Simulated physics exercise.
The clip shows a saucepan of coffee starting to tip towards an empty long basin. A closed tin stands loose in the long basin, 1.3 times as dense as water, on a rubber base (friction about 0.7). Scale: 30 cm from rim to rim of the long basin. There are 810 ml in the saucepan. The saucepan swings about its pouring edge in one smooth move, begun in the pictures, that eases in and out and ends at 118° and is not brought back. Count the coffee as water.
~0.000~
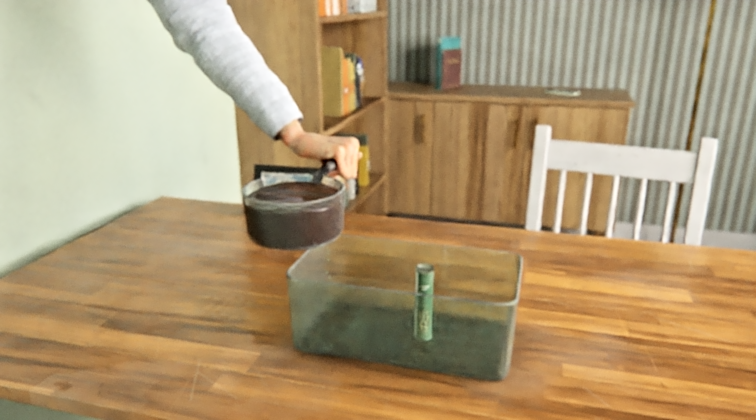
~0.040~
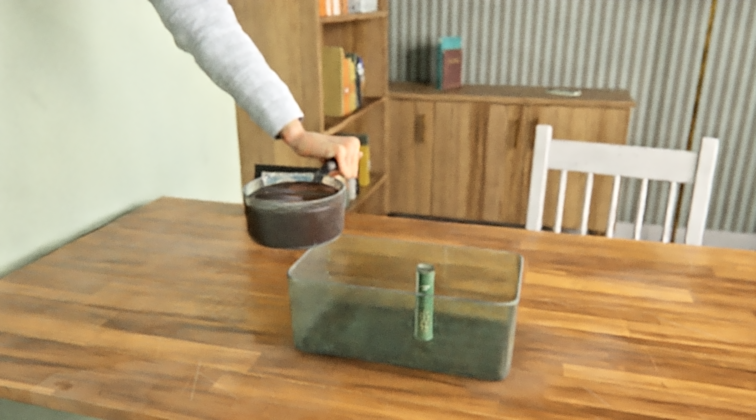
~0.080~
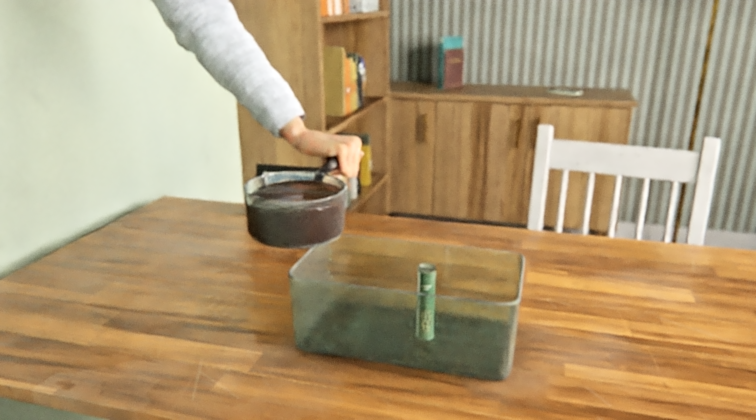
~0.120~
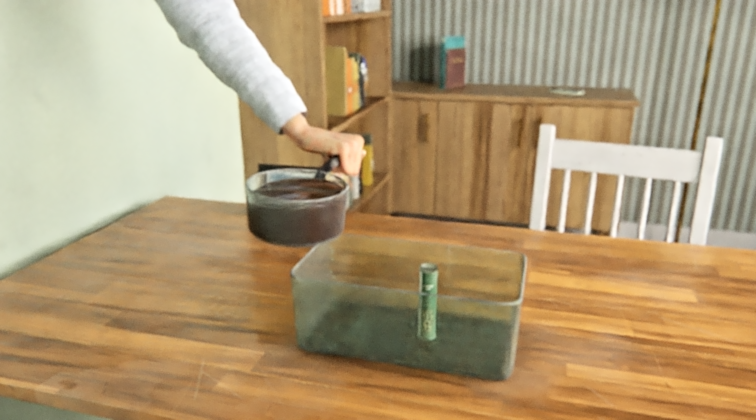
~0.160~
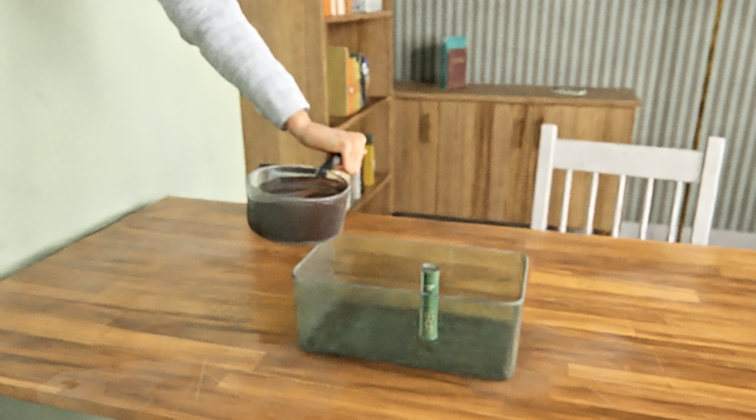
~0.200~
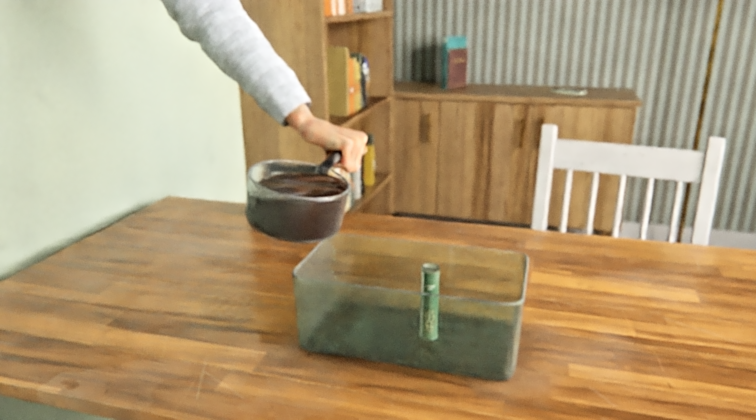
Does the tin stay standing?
It falls.
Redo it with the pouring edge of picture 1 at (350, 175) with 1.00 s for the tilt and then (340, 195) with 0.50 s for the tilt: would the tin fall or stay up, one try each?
First it topples; then it falls.
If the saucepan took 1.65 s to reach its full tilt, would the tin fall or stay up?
The tin topples.
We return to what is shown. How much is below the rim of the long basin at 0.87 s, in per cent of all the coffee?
Some 86 per cent.
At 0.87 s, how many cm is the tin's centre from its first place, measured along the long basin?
Some 4 cm.
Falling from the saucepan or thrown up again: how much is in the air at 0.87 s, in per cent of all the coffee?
About 10 per cent.
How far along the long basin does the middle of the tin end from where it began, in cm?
About 7.0 cm.
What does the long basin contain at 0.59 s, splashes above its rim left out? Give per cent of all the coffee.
Some 12 per cent.
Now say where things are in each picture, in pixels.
The first frame shows tilt 0°; pouring edge (341, 193); surface from (253, 191) to (341, 198); the long basin's rim runs from (306, 255) to (519, 279); the tin's top is at (425, 271).
The second frame shows tilt 0°; pouring edge (341, 193); surface from (253, 190) to (341, 198).
The third frame shows tilt 2°; pouring edge (343, 193); surface from (254, 189) to (342, 196).
The fourth frame shows tilt 4°; pouring edge (344, 193); surface from (256, 188) to (344, 194).
The fifth frame shows tilt 7°; pouring edge (346, 193); surface from (256, 185) to (346, 191).
The sixth frame shows tilt 11°; pouring edge (346, 193); surface from (256, 181) to (346, 189).
After 0.59 s the tilt is 76° and 50 per cent is still to pour; the tin stands where it began.
After 0.87 s the tilt is 114° and 4 per cent is still to pour; the tin leans 44°.
After 1.17 s the tilt is 118° and 0 per cent is still to pour; the tin lies on its side.
After 1.49 s the tilt is 118° and 0 per cent is still to pour; the tin lies on its side.
In the end the tin lies on its side.
